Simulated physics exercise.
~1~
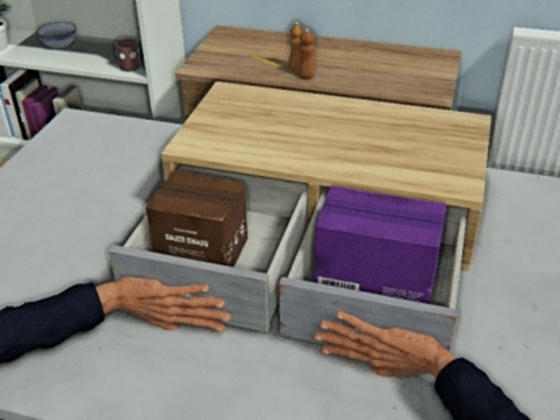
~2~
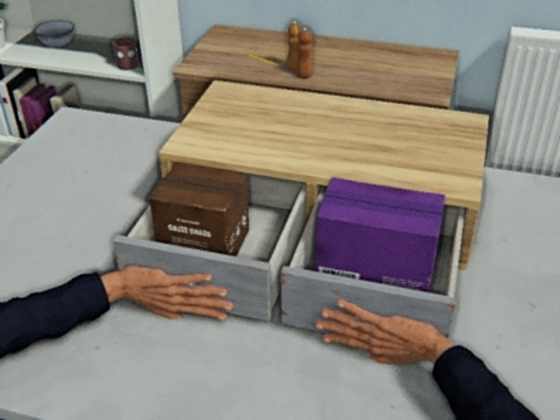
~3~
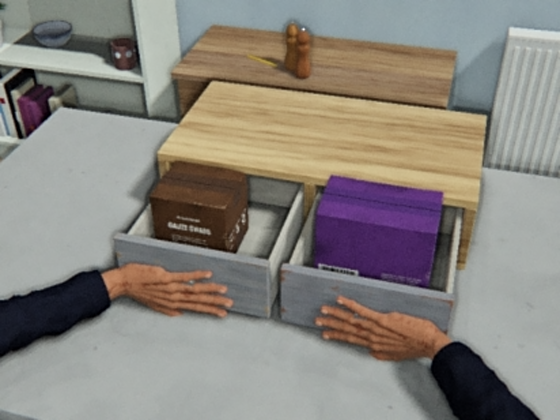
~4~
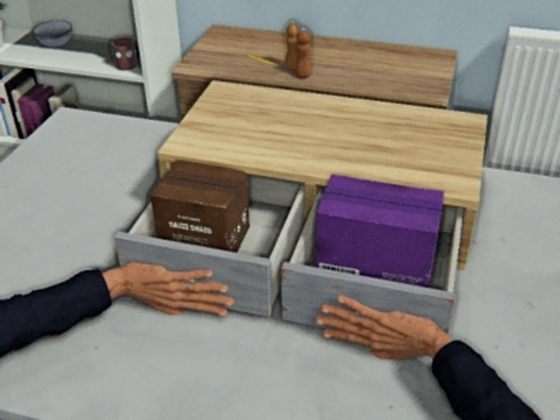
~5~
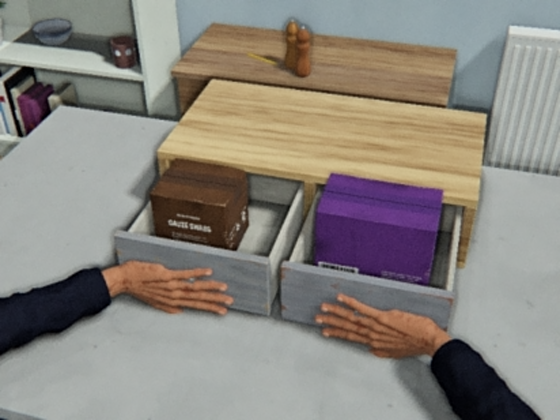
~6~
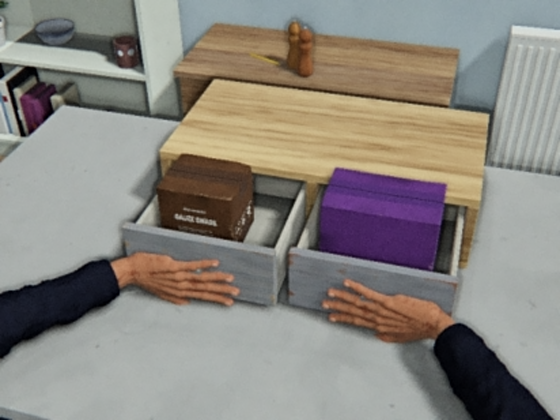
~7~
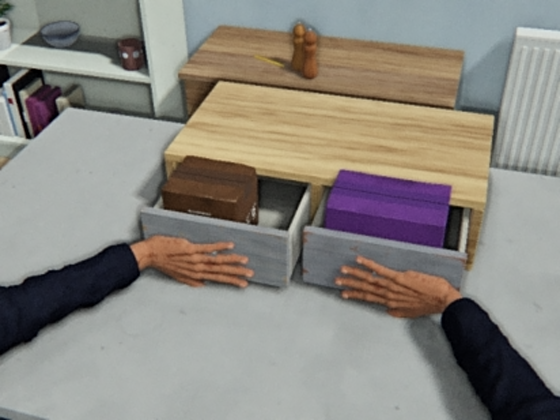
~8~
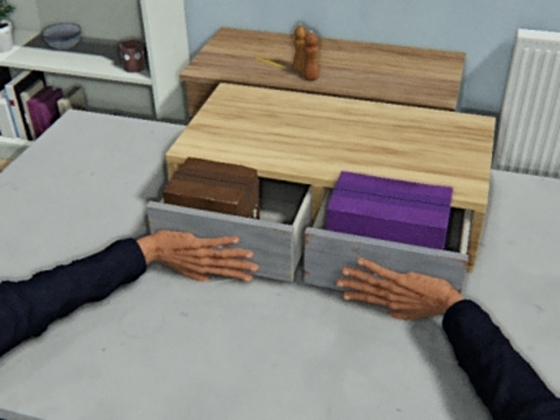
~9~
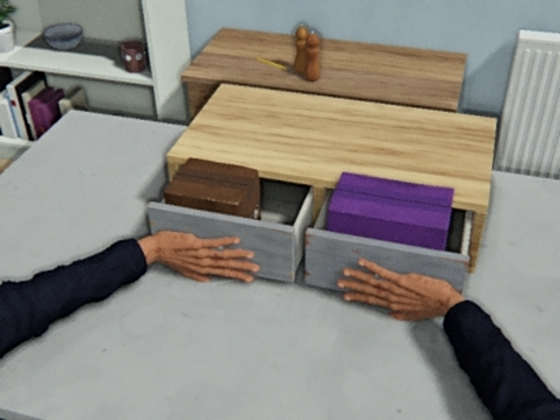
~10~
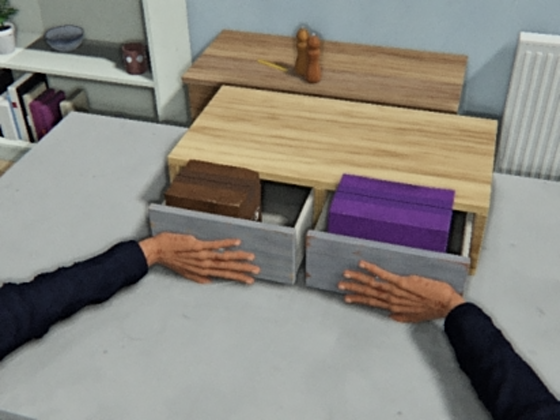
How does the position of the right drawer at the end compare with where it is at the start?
At the start the right drawer is pulled well out towards the viewer, and by the end it sits further back into the chest and slightly to the right in view, though it is still ajar.
